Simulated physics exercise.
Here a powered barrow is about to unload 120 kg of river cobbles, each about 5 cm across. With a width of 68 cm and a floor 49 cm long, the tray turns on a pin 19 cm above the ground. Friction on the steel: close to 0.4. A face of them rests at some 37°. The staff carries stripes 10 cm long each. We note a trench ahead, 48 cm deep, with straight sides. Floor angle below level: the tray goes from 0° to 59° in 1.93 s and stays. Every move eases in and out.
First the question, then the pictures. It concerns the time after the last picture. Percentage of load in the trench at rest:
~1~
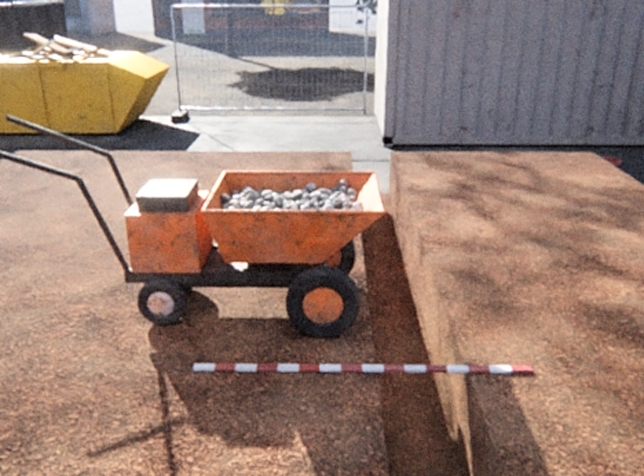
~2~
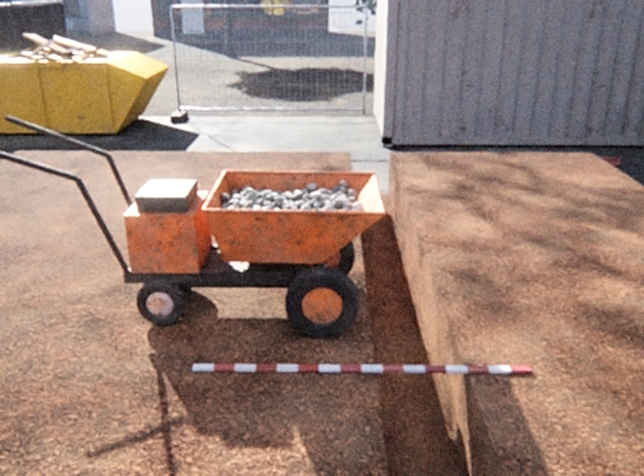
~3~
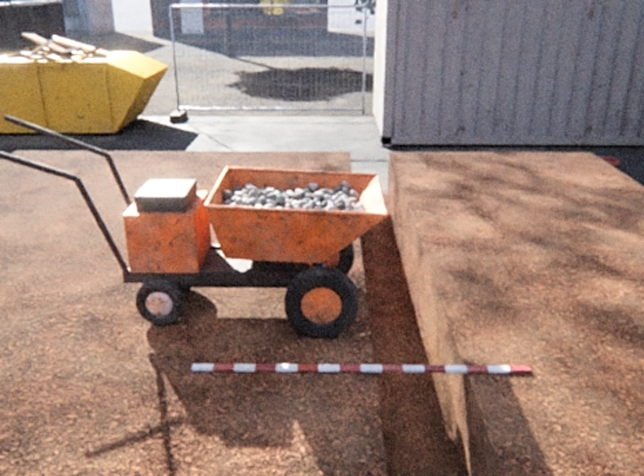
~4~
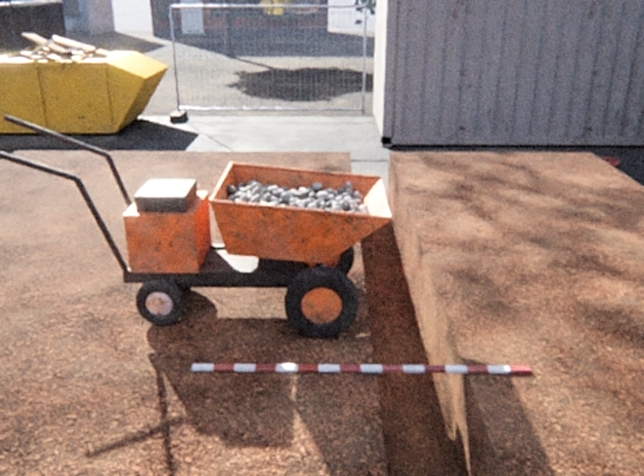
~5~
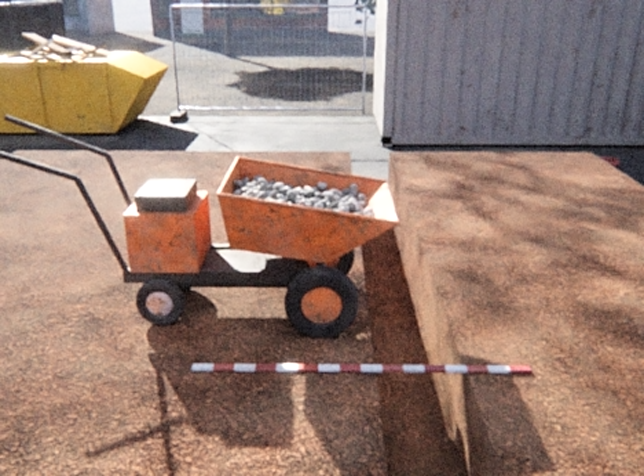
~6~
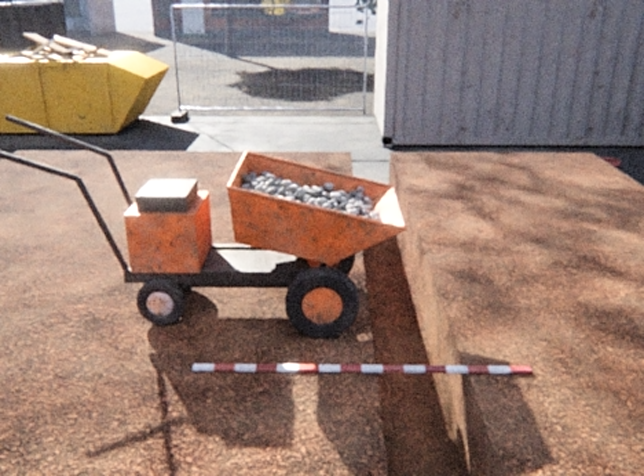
58 %.
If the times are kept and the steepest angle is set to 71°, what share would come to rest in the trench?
Then about 50 per cent.
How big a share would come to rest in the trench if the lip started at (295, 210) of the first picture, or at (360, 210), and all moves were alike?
From the first spot near 95, from the second near 90 per cent.
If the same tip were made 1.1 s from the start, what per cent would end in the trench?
It'd be some 55 per cent.
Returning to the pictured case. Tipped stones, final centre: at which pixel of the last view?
(430, 364).
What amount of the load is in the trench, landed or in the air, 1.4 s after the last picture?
Some 10 per cent.
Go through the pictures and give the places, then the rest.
The tray is at 0°, its lip at (384, 212); the top of the load is at (286, 195), in the first frame.
Lip at (385, 213), floor tilted 1°, highest stones at (287, 195), in the second frame.
Lip at (387, 215), floor tilted 3°, highest stones at (275, 196), in the third frame.
The tray is at 5°, its lip at (392, 219); the top of the load is at (258, 192), in the fourth frame.
The tray is at 9°, its lip at (398, 223); the top of the load is at (252, 187), in the fifth frame.
The tray is at 14°, its lip at (405, 229); the top of the load is at (260, 182), in the sixth frame.
Then, 0.9 s after the last picture the floor is at 50°, 100 % in the tray; the foremost stones are at (422, 263).
Then, 1.4 s after the last picture the floor is at 59°, 74 % in the tray, 10 % in the trench, 17 % past the trench; the foremost stones are at (494, 303).
Then, 1.8 s after the last picture the floor is at 59°, 46 % in the tray, 16 % in the trench, 38 % past the trench; the foremost stones are at (544, 303).
Then, 3.7 s after the last picture the floor is at 59°, 0 % in the tray, 58 % in the trench, 42 % past the trench; the foremost stones are at (575, 309).
